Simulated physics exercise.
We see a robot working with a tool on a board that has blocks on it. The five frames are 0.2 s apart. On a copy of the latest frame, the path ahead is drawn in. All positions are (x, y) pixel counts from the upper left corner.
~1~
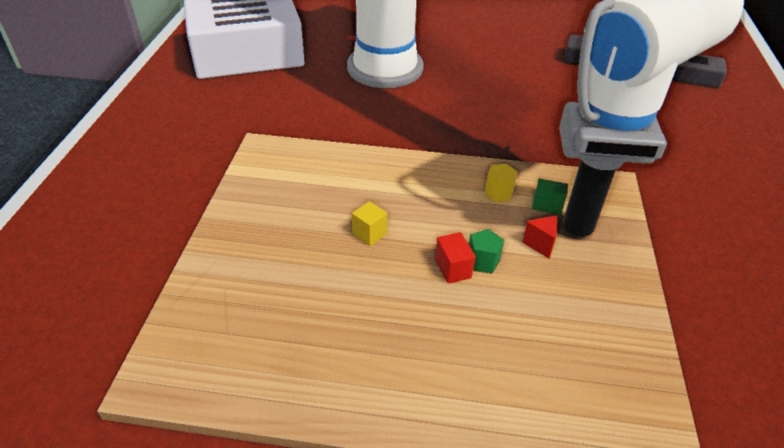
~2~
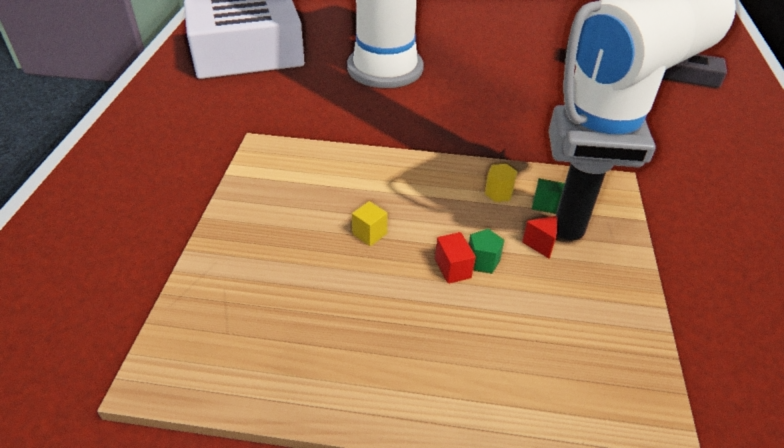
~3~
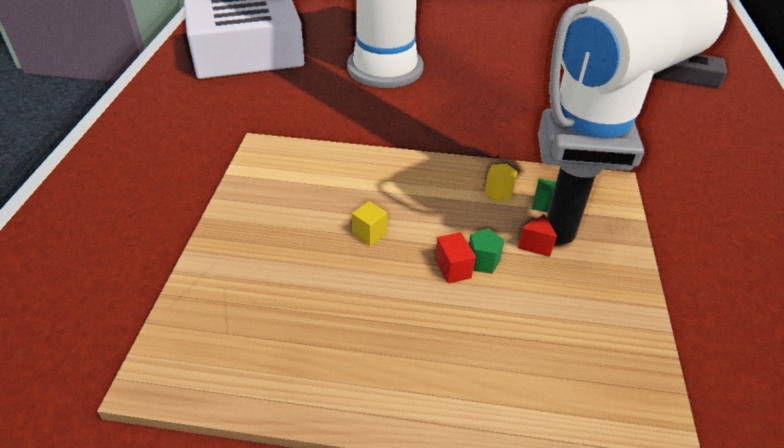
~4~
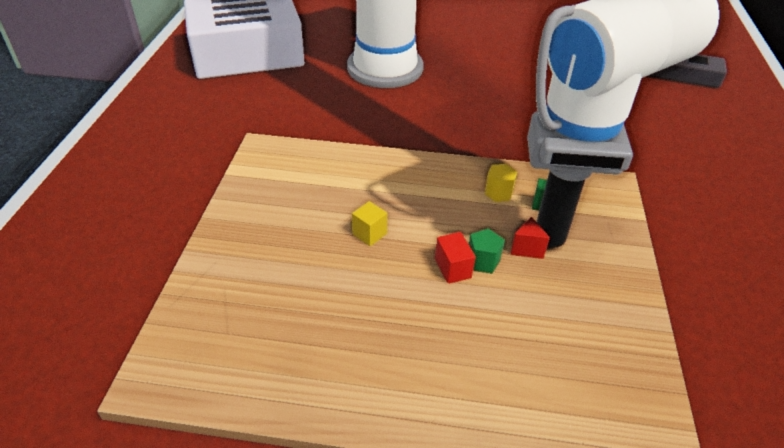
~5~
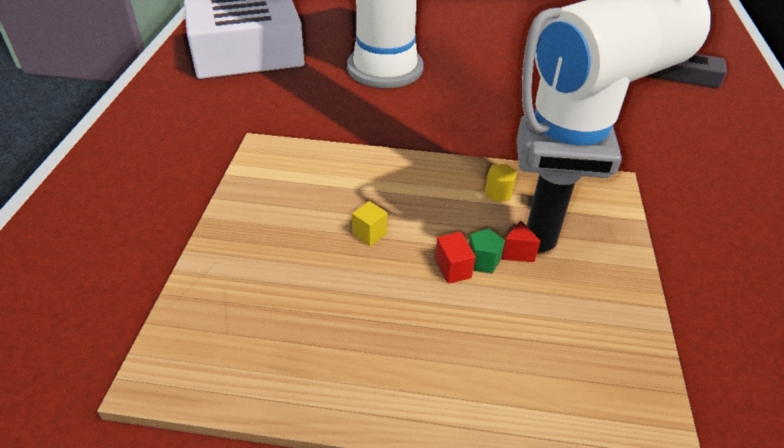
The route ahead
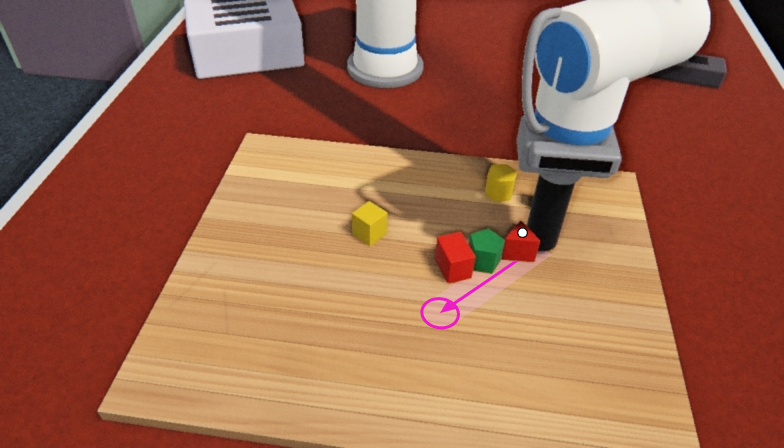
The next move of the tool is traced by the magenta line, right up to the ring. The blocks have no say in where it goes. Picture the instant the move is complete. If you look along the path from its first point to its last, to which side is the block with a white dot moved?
It slides leftward.
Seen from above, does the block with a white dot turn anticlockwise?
Yes.
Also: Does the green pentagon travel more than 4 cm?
I'd say yes.
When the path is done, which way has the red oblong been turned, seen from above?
Verdict: Clockwise.
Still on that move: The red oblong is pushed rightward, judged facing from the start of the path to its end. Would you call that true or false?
The claim holds.
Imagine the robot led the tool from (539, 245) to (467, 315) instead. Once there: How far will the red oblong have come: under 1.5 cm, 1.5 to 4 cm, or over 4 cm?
Answer: 1.5 to 4 cm.
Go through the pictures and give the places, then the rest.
The first frame shows tool's lower end (579, 226); red oblong (456, 247); green pentagon (487, 240); red three-sided block (547, 224); green oblong (553, 186).
The second frame shows tool (569, 229); blocks still.
The third frame shows tool (559, 233); red three-sided block (541, 225).
The fourth frame shows tool (550, 236); red three-sided block (532, 229).
The fifth frame shows tool (540, 240); red oblong (456, 247); green pentagon (487, 240); red three-sided block (523, 233); green oblong hidden.
Drawn move, from (539, 245) directly to (440, 313); the dot is on the red three-sided block.
What follows on the original path. One third of the way, tool (510, 261); red oblong (447, 247), turned 15° clockwise; green pentagon (480, 253), turned 55° clockwise; red three-sided block (505, 266), turned 20° anticlockwise.
Two thirds of the way, tool (475, 284); red oblong (425, 247), turned 70° clockwise; green pentagon (441, 269), turned 85° clockwise; red three-sided block (496, 289), turned 90° anticlockwise.
At the end, tool (441, 308); red oblong (425, 247), turned 75° clockwise; green pentagon (414, 275), turned 155° clockwise; red three-sided block (495, 291), turned 100° anticlockwise; green oblong still.
